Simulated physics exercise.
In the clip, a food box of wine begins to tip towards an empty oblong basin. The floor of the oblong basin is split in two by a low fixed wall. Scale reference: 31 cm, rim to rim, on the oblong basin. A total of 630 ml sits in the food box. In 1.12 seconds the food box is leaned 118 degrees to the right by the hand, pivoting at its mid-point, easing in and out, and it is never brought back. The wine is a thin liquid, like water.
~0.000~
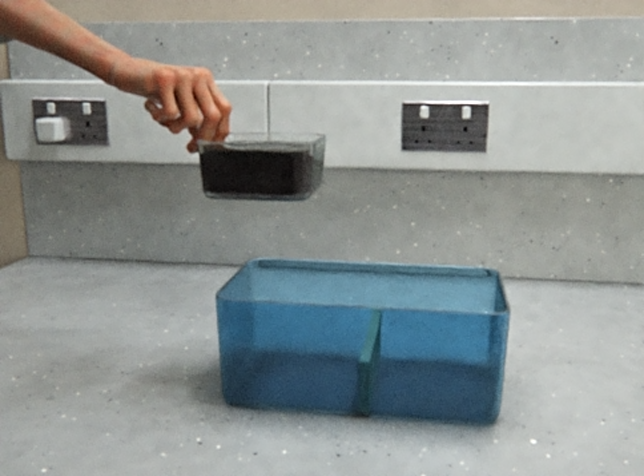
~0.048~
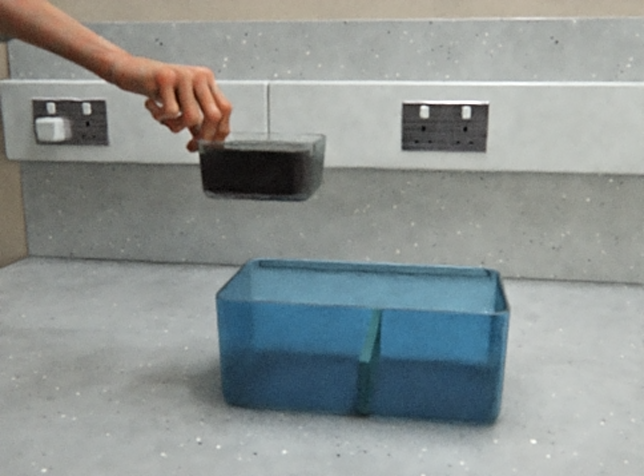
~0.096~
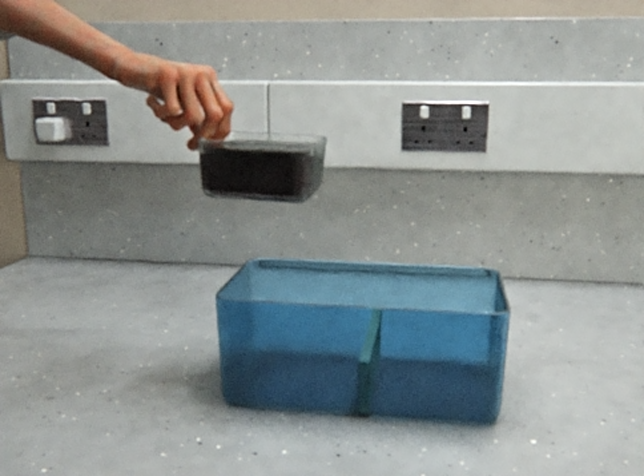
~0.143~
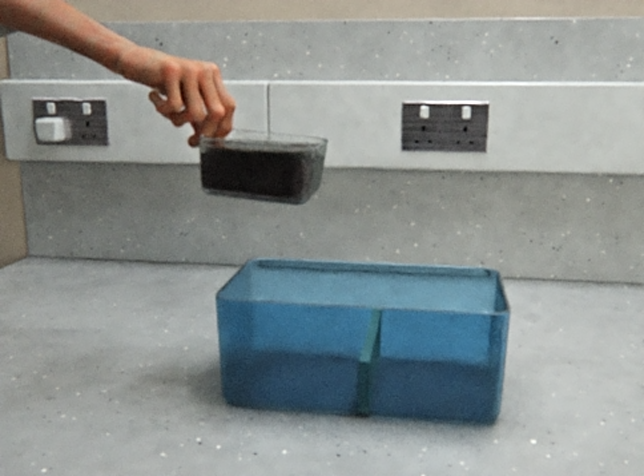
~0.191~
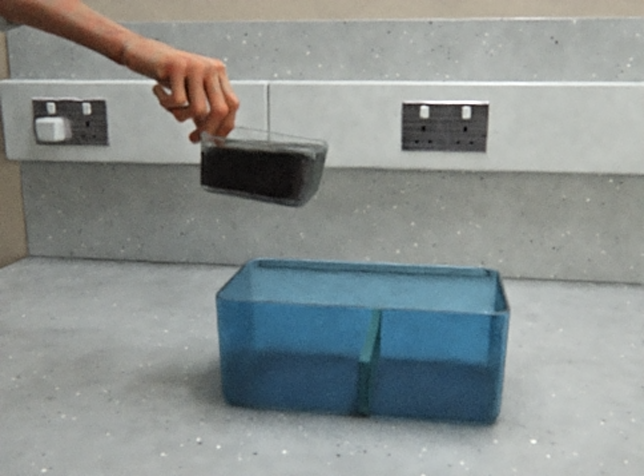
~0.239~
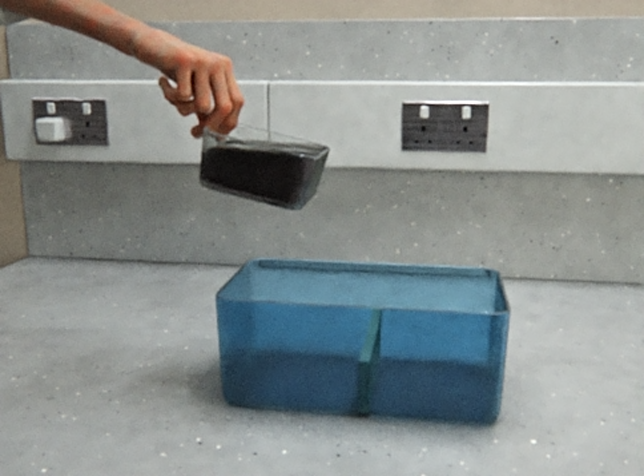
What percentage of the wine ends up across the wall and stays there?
About 61 per cent.
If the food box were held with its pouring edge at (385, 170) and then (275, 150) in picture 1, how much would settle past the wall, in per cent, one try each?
90 and 0 %.
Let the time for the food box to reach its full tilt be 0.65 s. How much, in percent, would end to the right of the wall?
40 per cent.
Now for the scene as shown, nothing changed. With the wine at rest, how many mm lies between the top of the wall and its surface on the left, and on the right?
It's around 52 mm on the left side and around 44 mm on the right side.
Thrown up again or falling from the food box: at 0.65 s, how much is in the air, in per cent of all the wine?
40 %.
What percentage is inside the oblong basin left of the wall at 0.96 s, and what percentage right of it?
Near 32 on the left, 60 on the right.
Then, 0.65 s in, the tilt is 74° and 32 per cent is still to pour, 5 is left of the wall and 24 right of it.
Then, 0.96 s in, the tilt is 112° and 2 per cent is still to pour, 32 is left of the wall and 61 right of it.
Then, 1.27 s in, the tilt is 118° and 0 per cent is still to pour, 38 is left of the wall and 61 right of it.
Then, 1.62 s in, the tilt is 118° and 0 per cent is still to pour, 38 is left of the wall and 61 right of it.
Finally, 38 per cent lies left of the wall, 61 right of it and 1 outside.
